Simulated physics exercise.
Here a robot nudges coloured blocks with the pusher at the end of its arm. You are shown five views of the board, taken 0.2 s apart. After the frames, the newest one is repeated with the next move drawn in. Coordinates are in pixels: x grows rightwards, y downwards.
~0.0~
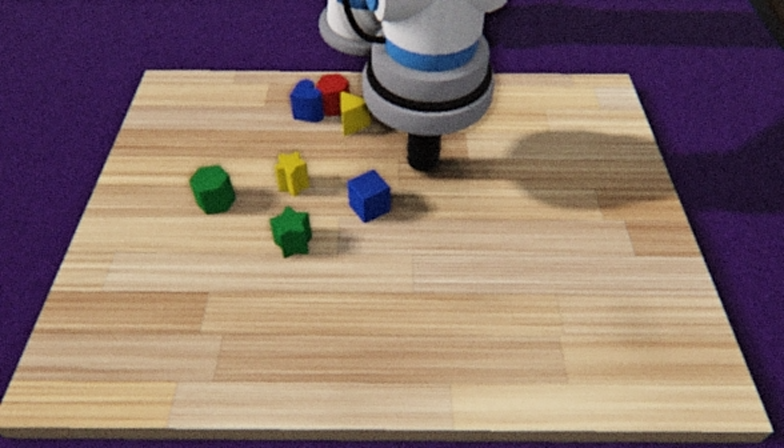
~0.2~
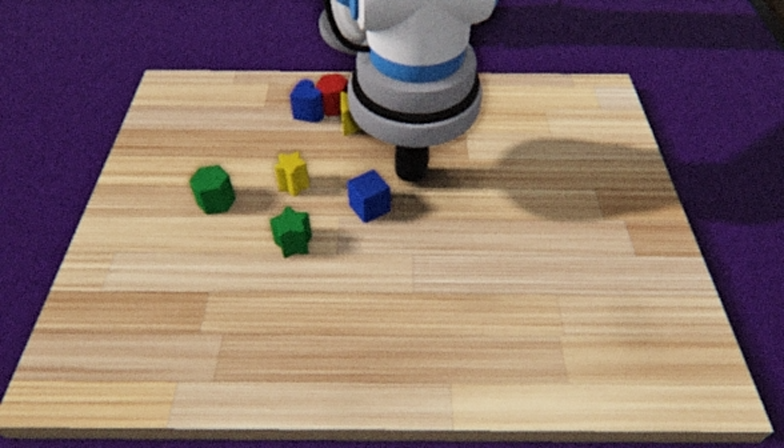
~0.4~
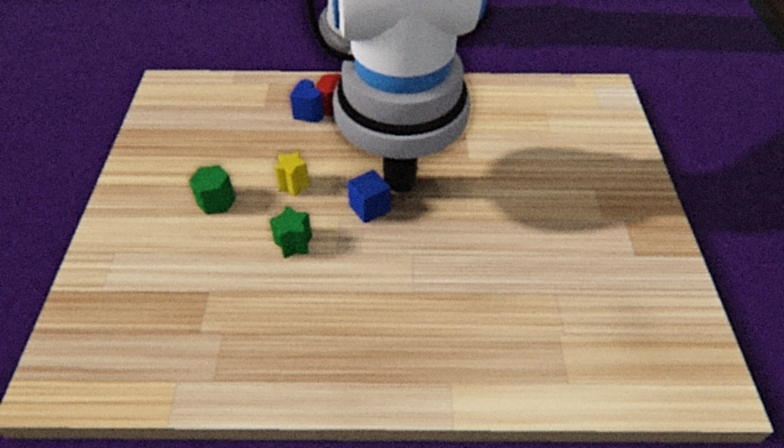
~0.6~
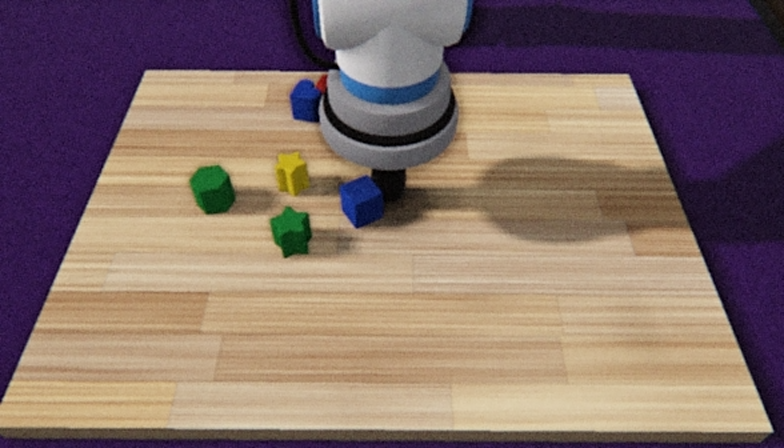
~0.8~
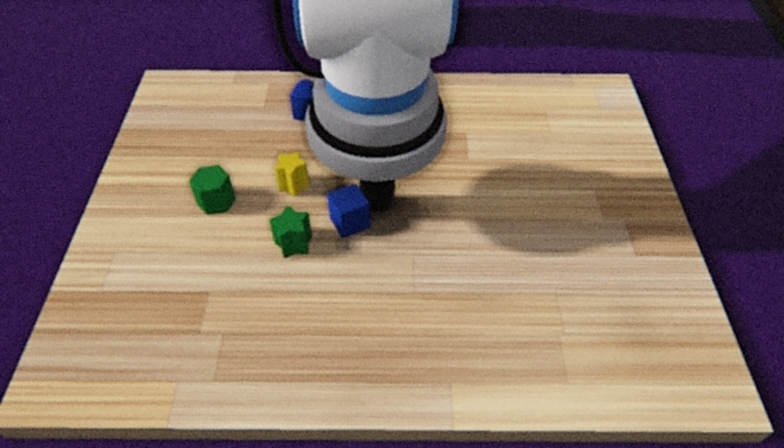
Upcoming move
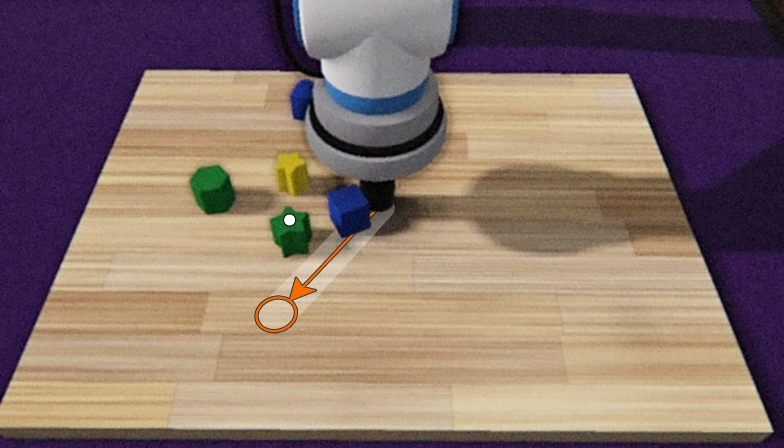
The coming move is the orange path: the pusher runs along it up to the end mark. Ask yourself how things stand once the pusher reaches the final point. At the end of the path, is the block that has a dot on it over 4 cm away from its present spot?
My answer is no.
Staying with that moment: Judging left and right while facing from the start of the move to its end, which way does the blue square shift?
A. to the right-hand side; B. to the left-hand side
I'll go with A - to the right-hand side.
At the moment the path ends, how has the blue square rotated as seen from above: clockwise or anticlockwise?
Its rotation is clockwise.
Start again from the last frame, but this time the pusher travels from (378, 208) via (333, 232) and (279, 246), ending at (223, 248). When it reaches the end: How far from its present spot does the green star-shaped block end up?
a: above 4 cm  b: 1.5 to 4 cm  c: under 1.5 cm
Correct choice: A.
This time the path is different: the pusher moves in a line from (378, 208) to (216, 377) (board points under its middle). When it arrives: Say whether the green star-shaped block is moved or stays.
It travels a centimetre or more.
The drawn path runs from (378, 208) directly to (276, 314); the dot is on the green star-shaped block.
The first path, step by step. One third of the way, pusher at (347, 234); green star-shaped block at (273, 224); blue square at (308, 223), turned 30° clockwise.
Two thirds of the way, pusher at (313, 269); green star-shaped block at (251, 224), turned 25° clockwise; blue square at (282, 235), turned 55° clockwise.
At the end, pusher at (275, 308); green star-shaped block at (251, 224), turned 25° clockwise; yellow star-shaped block not moved; blue square at (281, 236), turned 60° clockwise.
